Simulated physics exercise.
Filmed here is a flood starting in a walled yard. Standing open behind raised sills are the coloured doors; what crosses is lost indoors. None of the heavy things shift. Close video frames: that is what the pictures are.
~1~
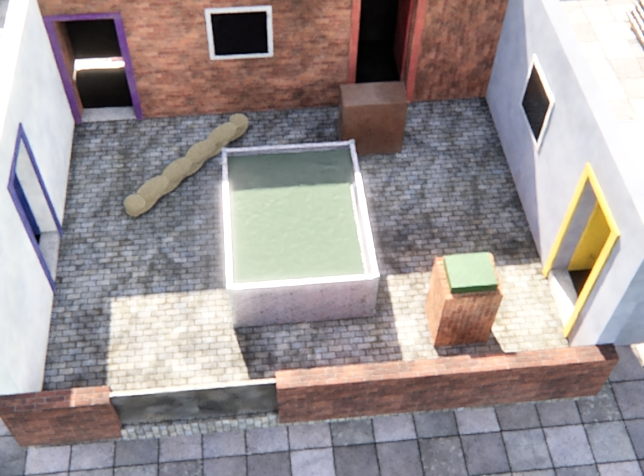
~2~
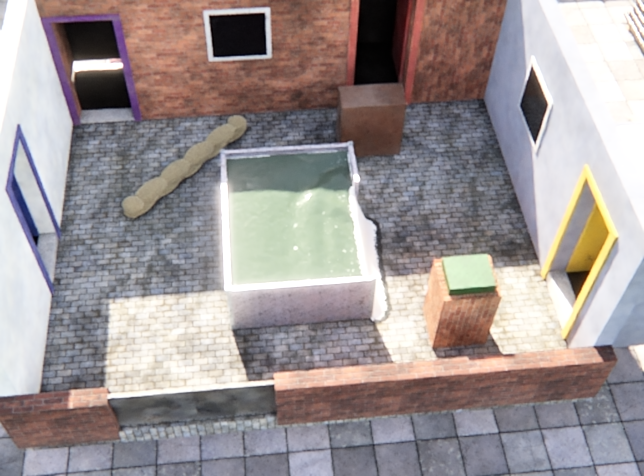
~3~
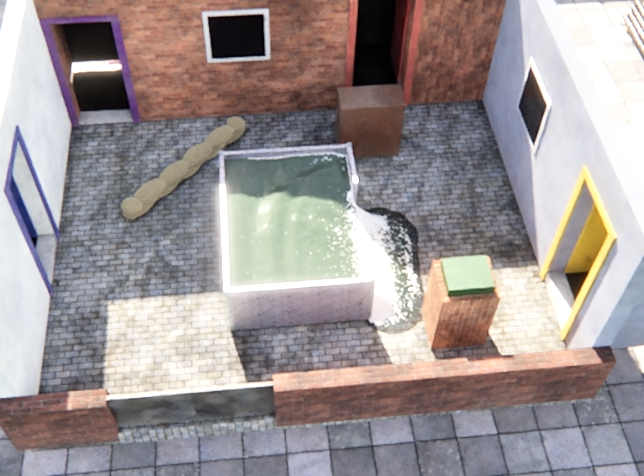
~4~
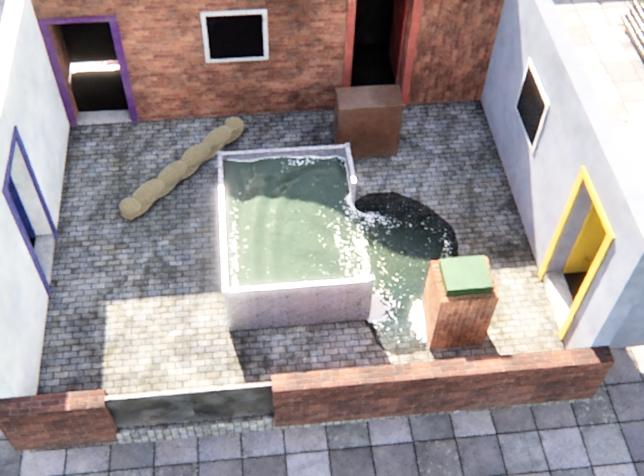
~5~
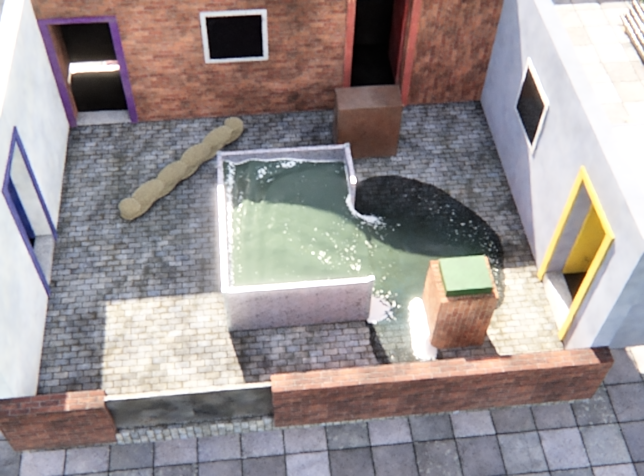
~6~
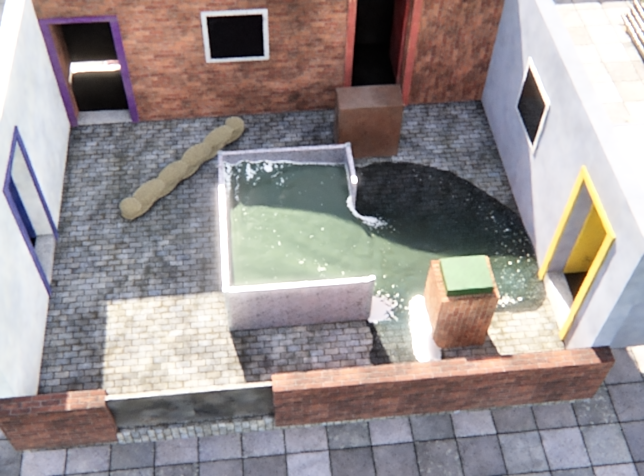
The video shows a walled yard with a square tank of greenish water, whose right side gives way; water pours through the gap, spreads around a brick block with a green top, and extends across the paving toward the right.
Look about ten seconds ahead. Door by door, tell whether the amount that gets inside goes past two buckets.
In the end the purple door ends up over two buckets, the yellow door ends up over two buckets, the blue door ends up within two buckets, the red door ends up within two buckets.
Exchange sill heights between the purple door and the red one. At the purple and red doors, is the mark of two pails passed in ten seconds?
Then: Purple lets less in, red floods.
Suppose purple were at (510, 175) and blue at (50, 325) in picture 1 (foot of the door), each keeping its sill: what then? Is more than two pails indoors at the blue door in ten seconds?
Note - blue: Comes out below.
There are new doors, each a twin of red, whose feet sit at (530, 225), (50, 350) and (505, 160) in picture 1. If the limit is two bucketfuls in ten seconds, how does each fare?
Exceeds the limit; falls short; falls short.
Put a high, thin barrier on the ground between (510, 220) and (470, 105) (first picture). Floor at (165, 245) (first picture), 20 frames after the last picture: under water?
Parched.
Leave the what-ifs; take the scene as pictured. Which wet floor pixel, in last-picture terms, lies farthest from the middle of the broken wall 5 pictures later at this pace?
Close to (485, 123).
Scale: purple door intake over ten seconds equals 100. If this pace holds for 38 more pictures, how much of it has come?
Something like 0 in a hundred.
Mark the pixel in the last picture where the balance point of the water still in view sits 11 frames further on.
(397, 256).
A moment on, water covers 30 % of the floor; the purple door not reached, the yellow door over two buckets in, the blue door not reached, the red door not reached.
Next, water covers 40 % of the floor; the purple door not reached, the yellow door far over two buckets in, the blue door not reached, the red door not reached.
Then, water covers 65 % of the floor; the purple door not reached, the yellow door far over two buckets in, the blue door not reached, the red door wet at the sill, nothing in.
Later, water covers 95 % of the floor; the purple door wet at the sill, nothing in, the yellow door far over two buckets in, the blue door wet at the sill, nothing in, the red door wet at the sill, nothing in.
In the end, water covers 95 % of the floor; the purple door over two buckets in, the yellow door far over two buckets in, the blue door wet at the sill, nothing in, the red door wet at the sill, nothing in.
